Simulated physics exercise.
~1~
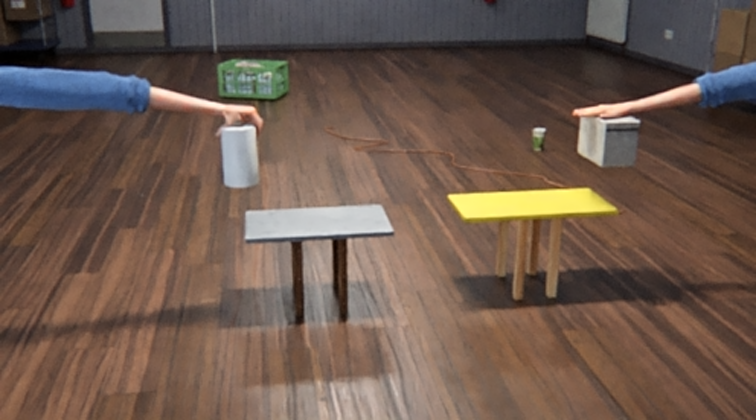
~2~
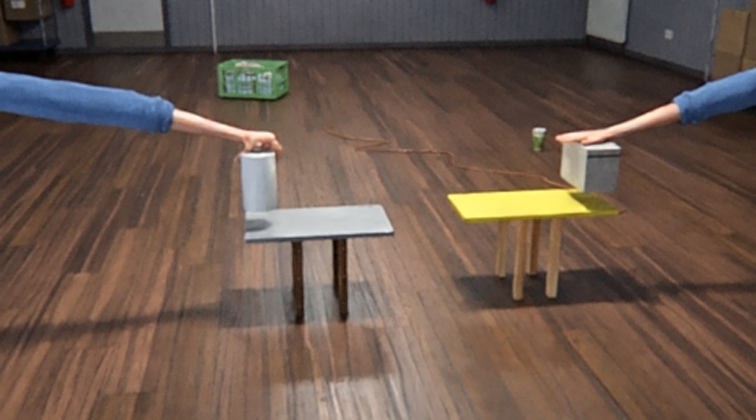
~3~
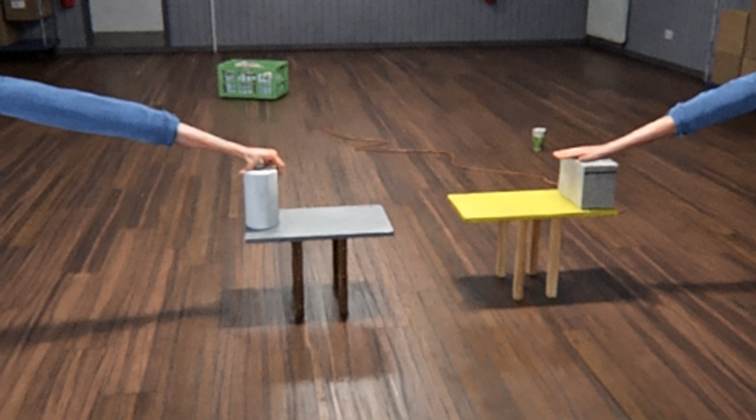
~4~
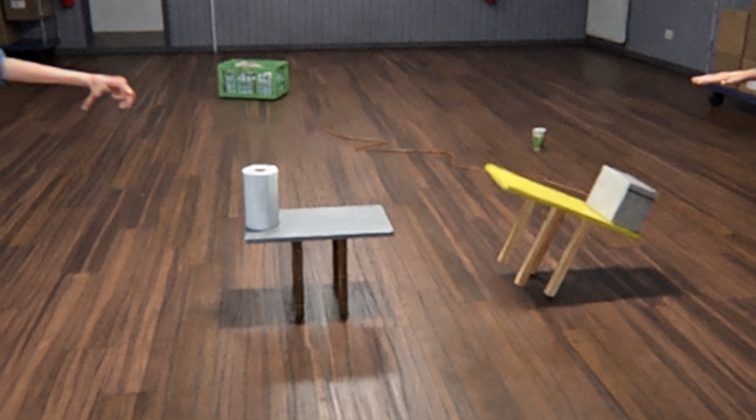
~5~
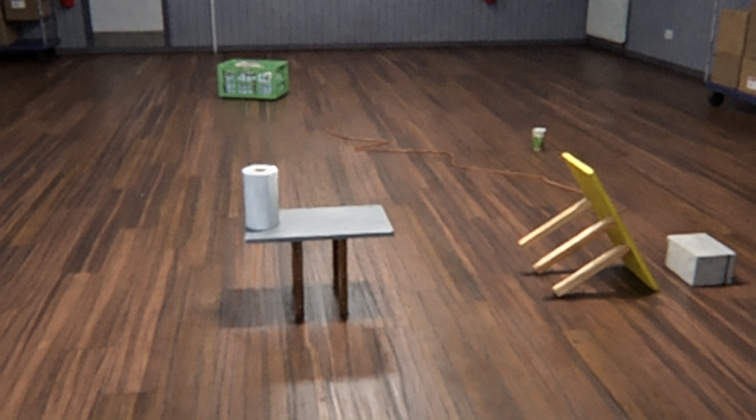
At the start, two blue-sleeved arms reach in from either side of a wood-floored room, one holding a white roll near a small grey table, the other a pale grey block near a yellow-topped stand. The hands bring the objects inward and lower them onto the outer ends of the two tops. Both hands then let go and draw back. The yellow stand tips to the right, its legs lifting as the block leans with it. Finally, the stand lies tipped steeply over with the block on the floor beside it, while the grey table stands steady, the roll upright on its left end.
